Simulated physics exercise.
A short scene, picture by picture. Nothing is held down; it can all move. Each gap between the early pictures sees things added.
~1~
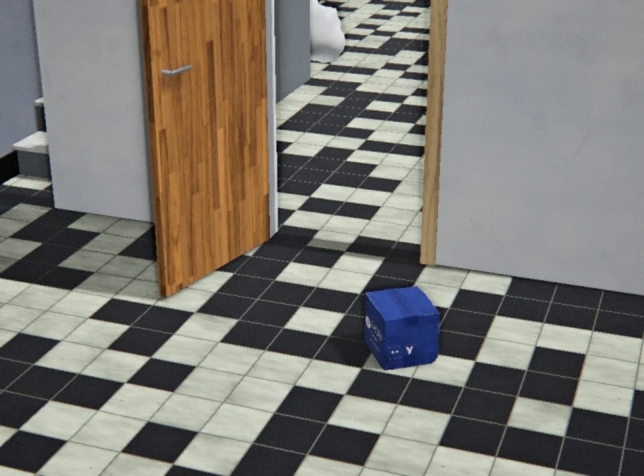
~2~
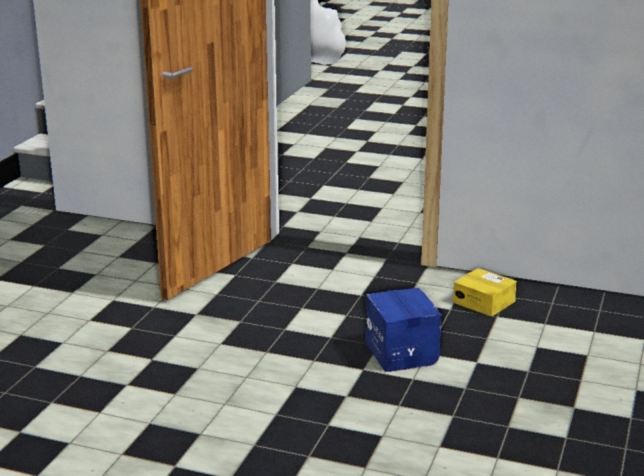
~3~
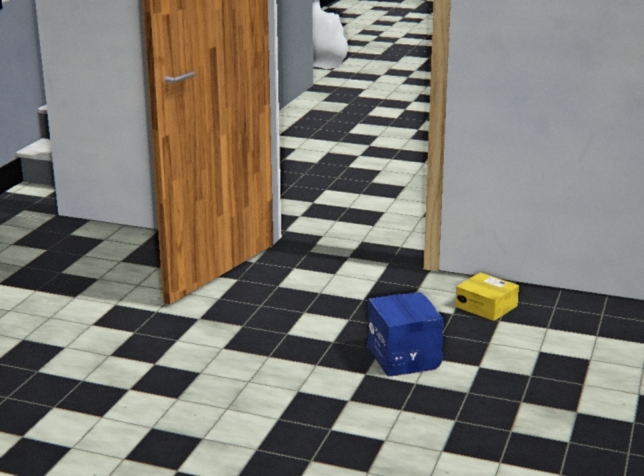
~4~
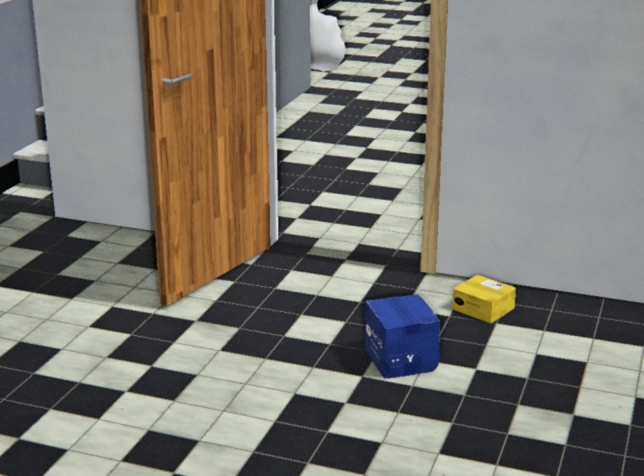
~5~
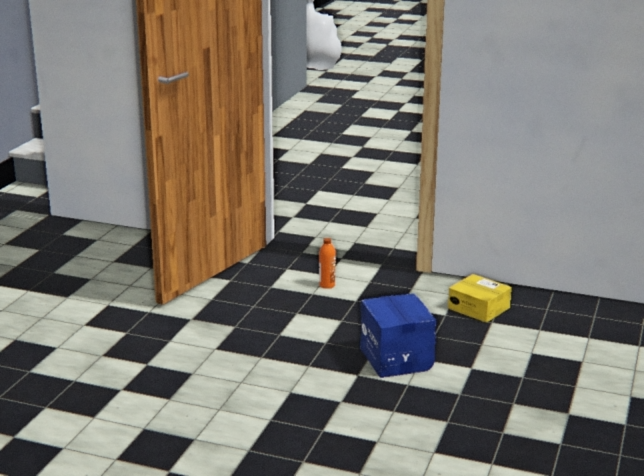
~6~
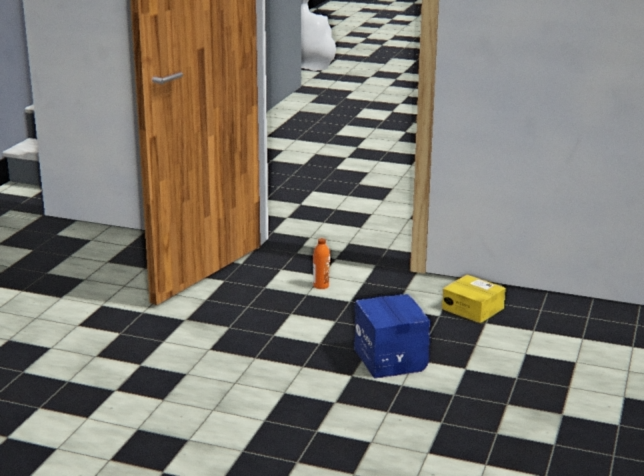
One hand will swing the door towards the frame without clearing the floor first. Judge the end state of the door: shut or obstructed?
The door sits flush.
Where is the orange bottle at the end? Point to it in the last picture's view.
Close to (366, 237) in the last picture.
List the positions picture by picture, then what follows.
Door wide open and still, in the first frame.
Door wide open and still; yellow parcel (485, 292); blue box (402, 329), in the second frame.
Door wide open and still; yellow parcel (487, 296); blue box (405, 334), in the third frame.
Door wide open and still; yellow parcel (484, 299); blue box (402, 336), in the fourth frame.
Door wide open and still; yellow parcel (480, 298); blue box (397, 335), in the fifth frame.
Door wide open and still; orange bottle (322, 263); yellow parcel (474, 299), in the sixth frame.
Then, 1.70 s on from there, door at 35°; orange bottle shifted a little near (329, 261).
Then, 2.30 s on from there, door at 3°; orange bottle shifted well along near (368, 240).
In the end, door at 0°; toppled on the floor, orange bottle; the other 2 unmoved. At the end, from the last picture's camera, orange bottle near (366, 237).
